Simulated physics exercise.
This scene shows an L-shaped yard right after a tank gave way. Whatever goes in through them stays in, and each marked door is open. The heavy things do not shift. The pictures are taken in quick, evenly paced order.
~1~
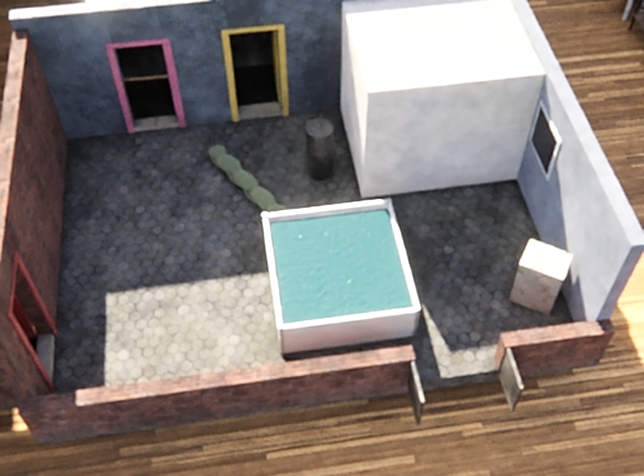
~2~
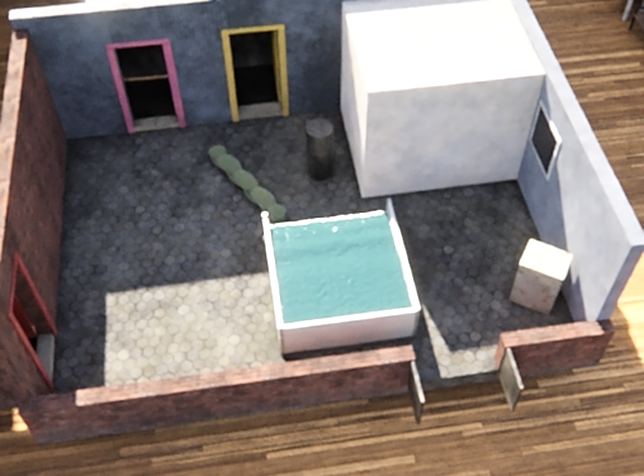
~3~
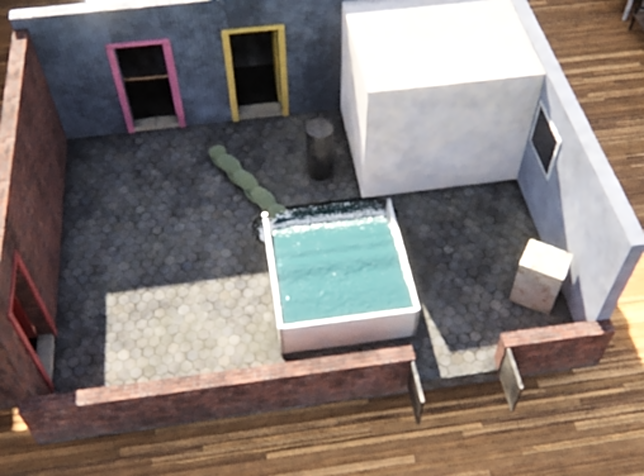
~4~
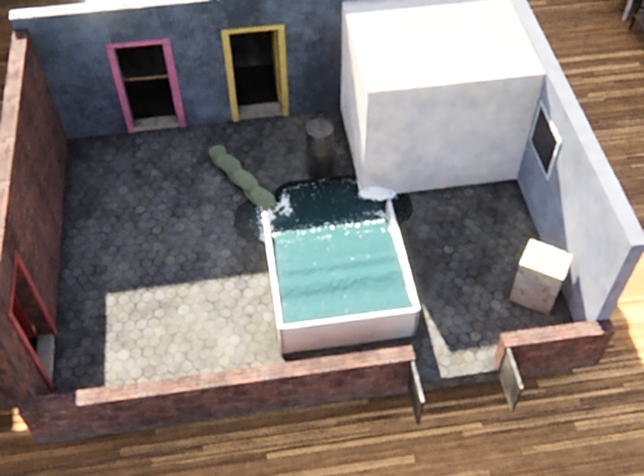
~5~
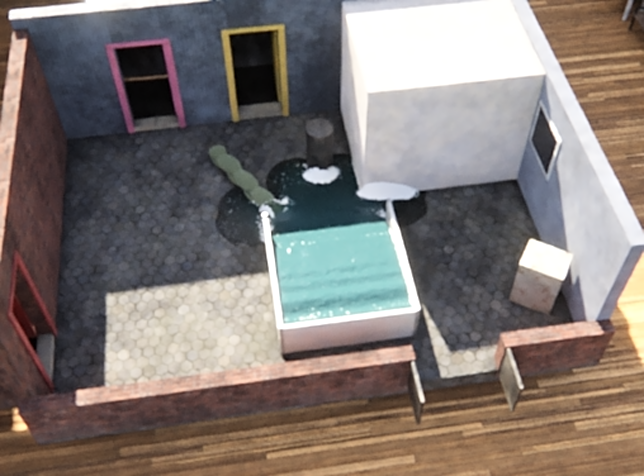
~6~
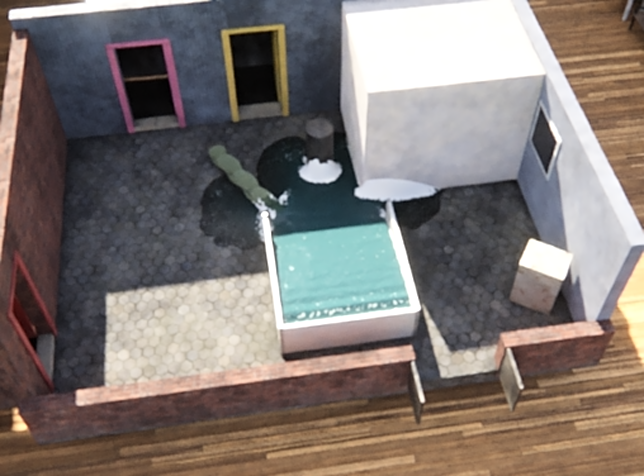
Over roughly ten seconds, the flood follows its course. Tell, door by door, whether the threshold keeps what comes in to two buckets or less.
One by one: The yellow door is going to be swamped; the red door is going to stay within two buckets; the pink door is going to stay within two buckets.
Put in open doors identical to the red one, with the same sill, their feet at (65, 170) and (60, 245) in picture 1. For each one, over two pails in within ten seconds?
Lab note, doors in listed order: Over the limit, under the limit.
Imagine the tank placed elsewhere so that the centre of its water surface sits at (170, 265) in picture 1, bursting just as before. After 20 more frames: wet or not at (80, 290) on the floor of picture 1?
That spot ends up unaffected.
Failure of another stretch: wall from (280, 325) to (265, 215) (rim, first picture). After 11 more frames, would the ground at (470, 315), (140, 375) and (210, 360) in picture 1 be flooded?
First kept bare, second soaked through, third soaked through.
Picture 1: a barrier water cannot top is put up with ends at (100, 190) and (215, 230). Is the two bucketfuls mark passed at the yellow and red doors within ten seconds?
The way I see it, the yellow door exceeds the amount while the red door misses the amount.
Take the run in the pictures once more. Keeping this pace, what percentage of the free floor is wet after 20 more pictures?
Near 55 in a hundred.
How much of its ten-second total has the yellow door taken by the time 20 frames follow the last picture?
That comes out to 85 per cent by my count.
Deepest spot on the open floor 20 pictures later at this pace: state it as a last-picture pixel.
Check close to (68, 144).
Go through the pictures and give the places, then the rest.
In the first frame, the water tank at (338, 263) is whole and still.
In the second frame, the front is at a hidden place, out from the gap on the water tank's far side.
In the third frame, the front is at a hidden place, out from the gap on the water tank's far side.
In the fourth frame, water pours out on the water tank's far side and has run to (401, 195).
In the fifth frame, the front is at (232, 193), out from the gap on the water tank's far side.
In the sixth frame, water pours out on the water tank's far side and has run to (345, 136).
A moment on, water covers 30 % of the floor; the yellow door under two buckets in, the red door not reached, the pink door not reached.
Next, water covers 45 % of the floor; the yellow door over two buckets in, the red door not reached, the pink door wet at the sill, nothing in.
Then, water covers 55 % of the floor; the yellow door far over two buckets in, the red door not reached, the pink door wet at the sill, nothing in.
Later, water covers 80 % of the floor; the yellow door far over two buckets in, the red door wet at the sill, nothing in, the pink door under two buckets in.
In the end, water covers 95 % of the floor; the yellow door far over two buckets in, the red door wet at the sill, nothing in, the pink door under two buckets in.
